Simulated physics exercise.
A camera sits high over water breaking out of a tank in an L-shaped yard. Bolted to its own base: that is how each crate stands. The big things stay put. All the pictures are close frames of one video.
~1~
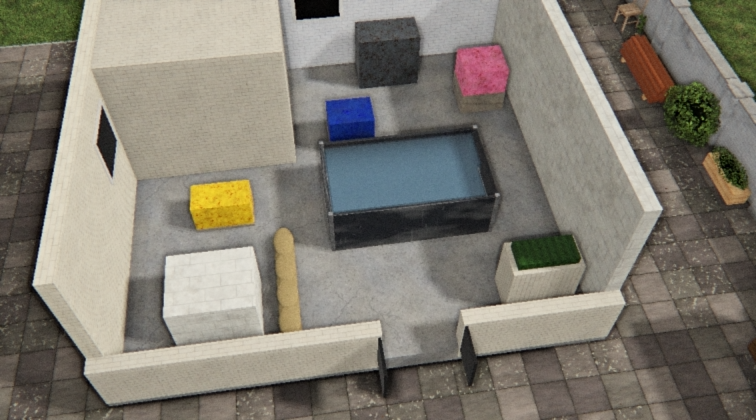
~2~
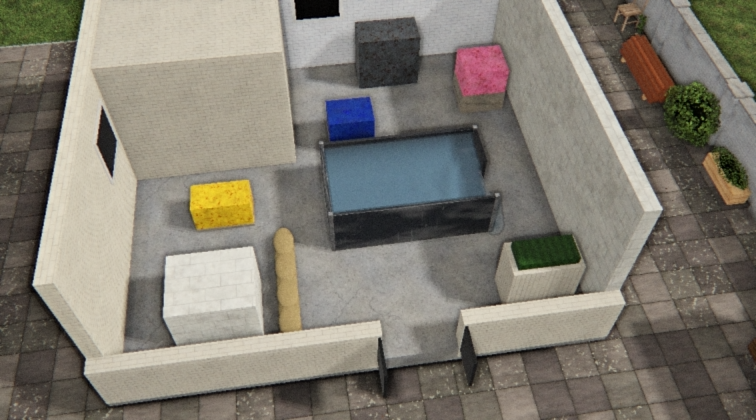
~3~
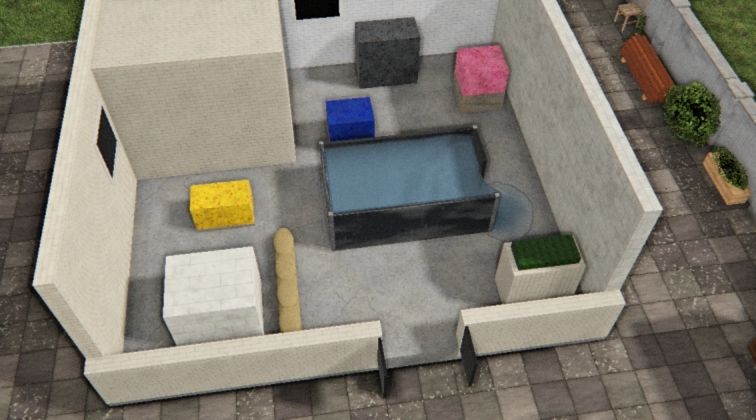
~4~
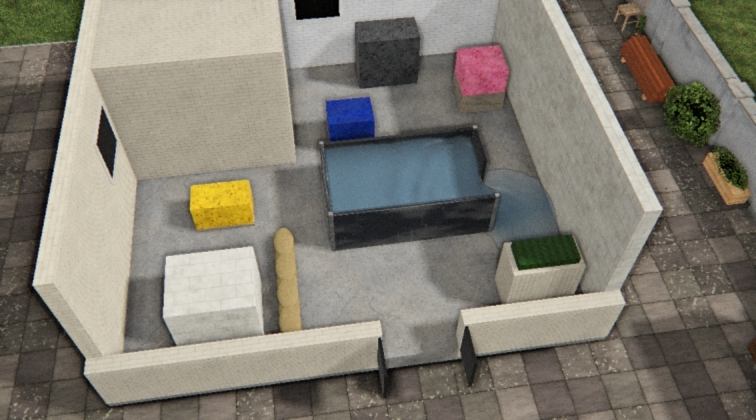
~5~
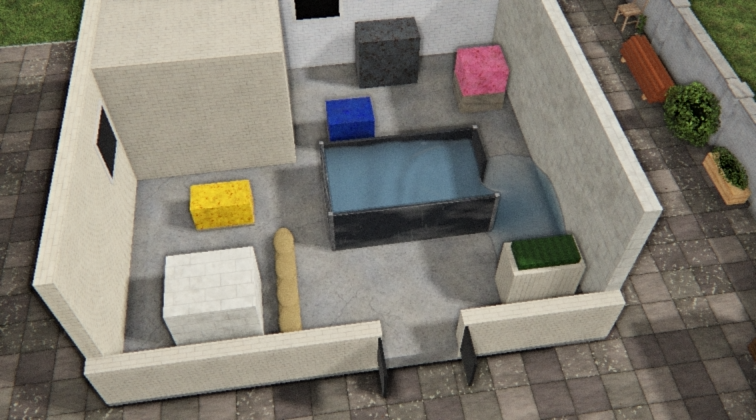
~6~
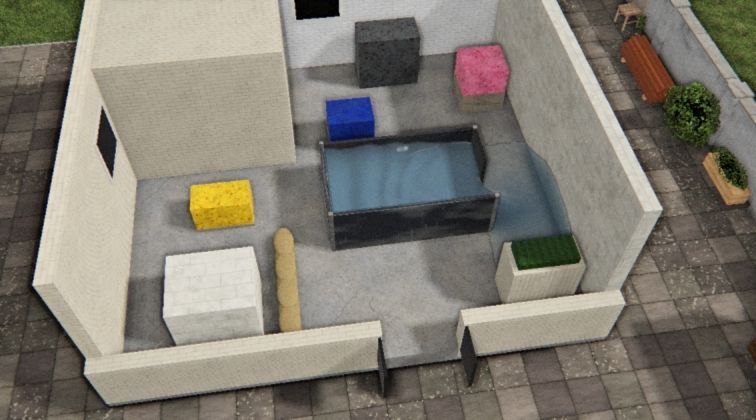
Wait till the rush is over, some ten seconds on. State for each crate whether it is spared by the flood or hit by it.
The blue crate is spared; the pink crate is spared; the yellow crate is hit.
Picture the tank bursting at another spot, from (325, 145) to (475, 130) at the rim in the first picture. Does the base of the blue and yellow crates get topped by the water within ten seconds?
As I see it, blue is doused and yellow is doused.
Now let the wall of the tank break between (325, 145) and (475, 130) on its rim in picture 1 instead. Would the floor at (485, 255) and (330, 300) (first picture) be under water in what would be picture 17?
Untouched, untouched.
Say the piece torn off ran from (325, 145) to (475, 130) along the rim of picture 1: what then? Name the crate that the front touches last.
My pick is the yellow crate.
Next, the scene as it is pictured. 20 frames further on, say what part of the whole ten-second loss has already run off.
About 10 per cent.
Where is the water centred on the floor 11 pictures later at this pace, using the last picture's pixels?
The centre of mass sits at about (444, 208).
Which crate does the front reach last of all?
Last of all: The yellow crate.
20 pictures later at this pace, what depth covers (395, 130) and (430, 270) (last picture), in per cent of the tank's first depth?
Respectively about 6 and 4 per cent.
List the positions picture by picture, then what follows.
In the first frame, still water in the open tank at (406, 172).
In the second frame, the front is at (492, 233), out from the gap at (484, 202).
In the third frame, the front is at (527, 203), out from the gap at (484, 202).
In the fourth frame, the front is at a hidden place, out from the gap at (484, 203).
In the fifth frame, water pours out at (484, 203) and has run to a hidden place.
In the sixth frame, water pours out at (484, 203) and has run to a hidden place.
A moment on, water covers 15 % of the floor; the blue crate not reached, the pink crate water round its plinth, the yellow crate not reached.
Next, water covers 35 % of the floor; the blue crate not reached, the pink crate water round its plinth, the yellow crate not reached.
Then, water covers 60 % of the floor; the blue crate water round its plinth, the pink crate water round its plinth, the yellow crate not reached.
Later, water covers 85 % of the floor; the blue crate water round its plinth, the pink crate water round its plinth, the yellow crate water round its plinth.
In the end, water covers 100 % of the floor; the blue crate stayed above the water, the pink crate stayed above the water, the yellow crate was topped.
